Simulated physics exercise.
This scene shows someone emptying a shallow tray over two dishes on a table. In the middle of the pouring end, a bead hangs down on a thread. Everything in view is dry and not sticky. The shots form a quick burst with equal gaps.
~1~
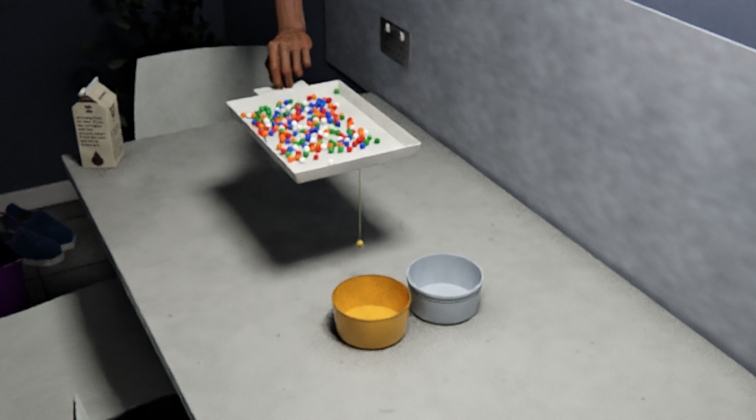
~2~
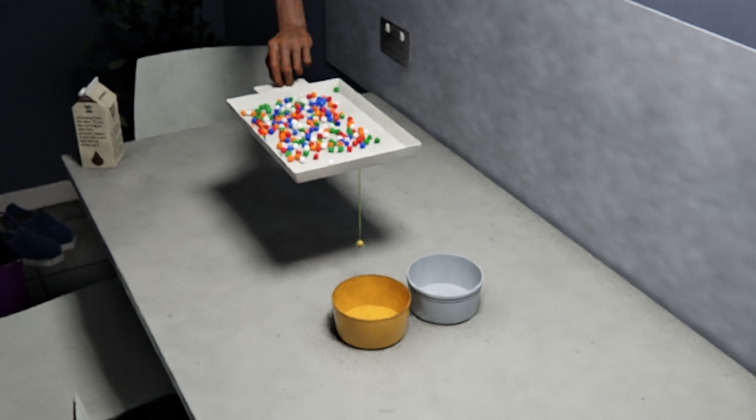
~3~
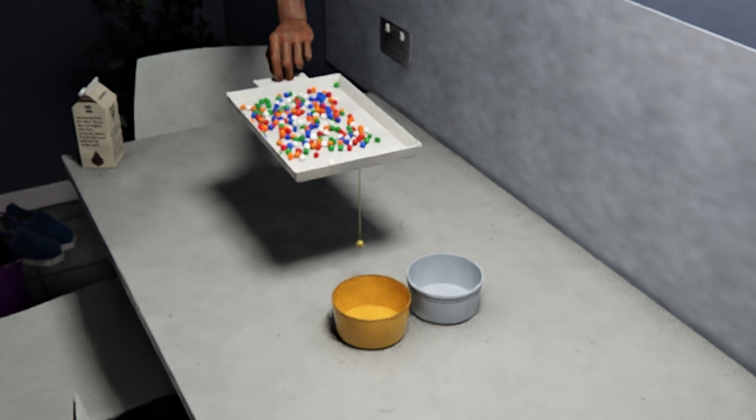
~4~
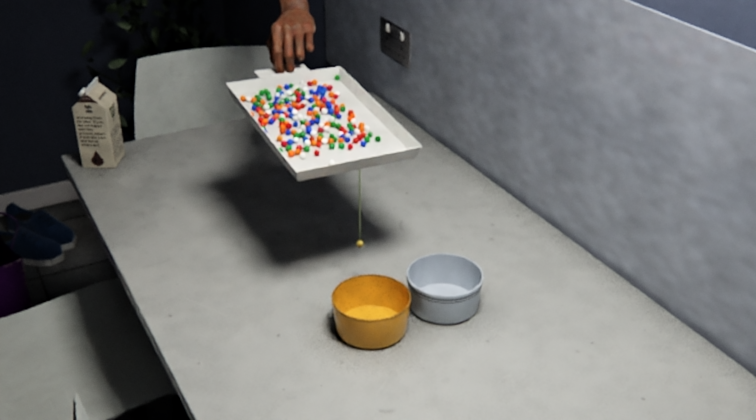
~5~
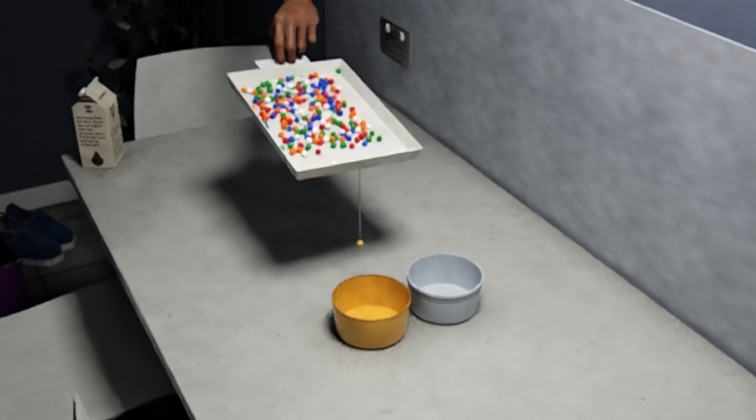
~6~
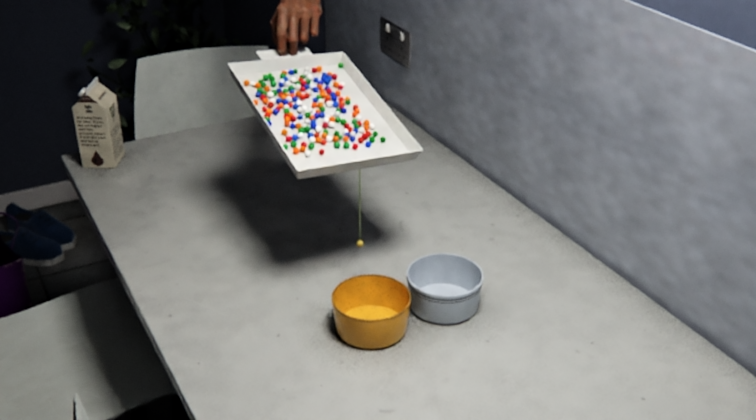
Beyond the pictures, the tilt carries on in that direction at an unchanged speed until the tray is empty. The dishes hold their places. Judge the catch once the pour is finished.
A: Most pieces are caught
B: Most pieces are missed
Option B: Most pieces are missed.
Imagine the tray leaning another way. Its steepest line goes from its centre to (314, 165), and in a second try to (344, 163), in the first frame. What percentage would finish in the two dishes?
That comes to 0 per cent the first time and 20 per cent the second.
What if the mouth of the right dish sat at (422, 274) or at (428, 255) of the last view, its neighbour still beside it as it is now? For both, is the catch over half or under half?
Together the dishes get less than a half first, then beyond half.
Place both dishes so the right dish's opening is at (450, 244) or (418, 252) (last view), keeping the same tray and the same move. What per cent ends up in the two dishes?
80 %, then 80 %.
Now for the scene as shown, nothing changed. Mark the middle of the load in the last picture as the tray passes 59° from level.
Somewhere near pixel (394, 158).
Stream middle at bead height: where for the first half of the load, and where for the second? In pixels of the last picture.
It goes through near (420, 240) first, then near (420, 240).
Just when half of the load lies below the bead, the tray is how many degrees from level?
My estimate is some 85 degrees.
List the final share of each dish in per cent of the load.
So the left dish gets 0 % of the load, while the right one gets 10 %.
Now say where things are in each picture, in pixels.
Corners of the pouring end (297, 170) and (416, 142), level; middle of the load (309, 123), round plastic beads; left dish (390, 331); right dish (465, 306); bead on its thread (360, 244), in the first picture.
Corners of the pouring end (297, 170) and (416, 143), level; middle of the load (309, 122), in the second picture.
Corners of the pouring end (298, 170) and (417, 144), tipped barely, lowest at the right corner; middle of the load (309, 119), in the third picture.
Corners of the pouring end (298, 169) and (417, 145), tipped a little, lowest at the right corner; middle of the load (310, 113), in the fourth picture.
Corners of the pouring end (299, 168) and (418, 147), tipped a little, lowest at the right corner; middle of the load (311, 108), in the fifth picture.
Corners of the pouring end (300, 167) and (418, 148), tipped a little, lowest at the right corner; middle of the load (314, 105), every one on the move; left dish (390, 331); right dish (465, 306), in the sixth picture.
Just after the last frame, tray tipped steeply; the larger part on the tray; just a few in the right dish; about a tenth outside both; about a tenth in the air.
A moment on, tray tipped right over; just a few on the tray; just a few in the left dish; about a tenth in the right dish; the larger part outside both; about a tenth in the air.
Further on, tray tipped past a quarter turn; just a few in the left dish; about a tenth in the right dish; almost all outside both.
When it is over, tray tipped past a quarter turn; just a few in the left dish; about a tenth in the right dish; almost all outside both.
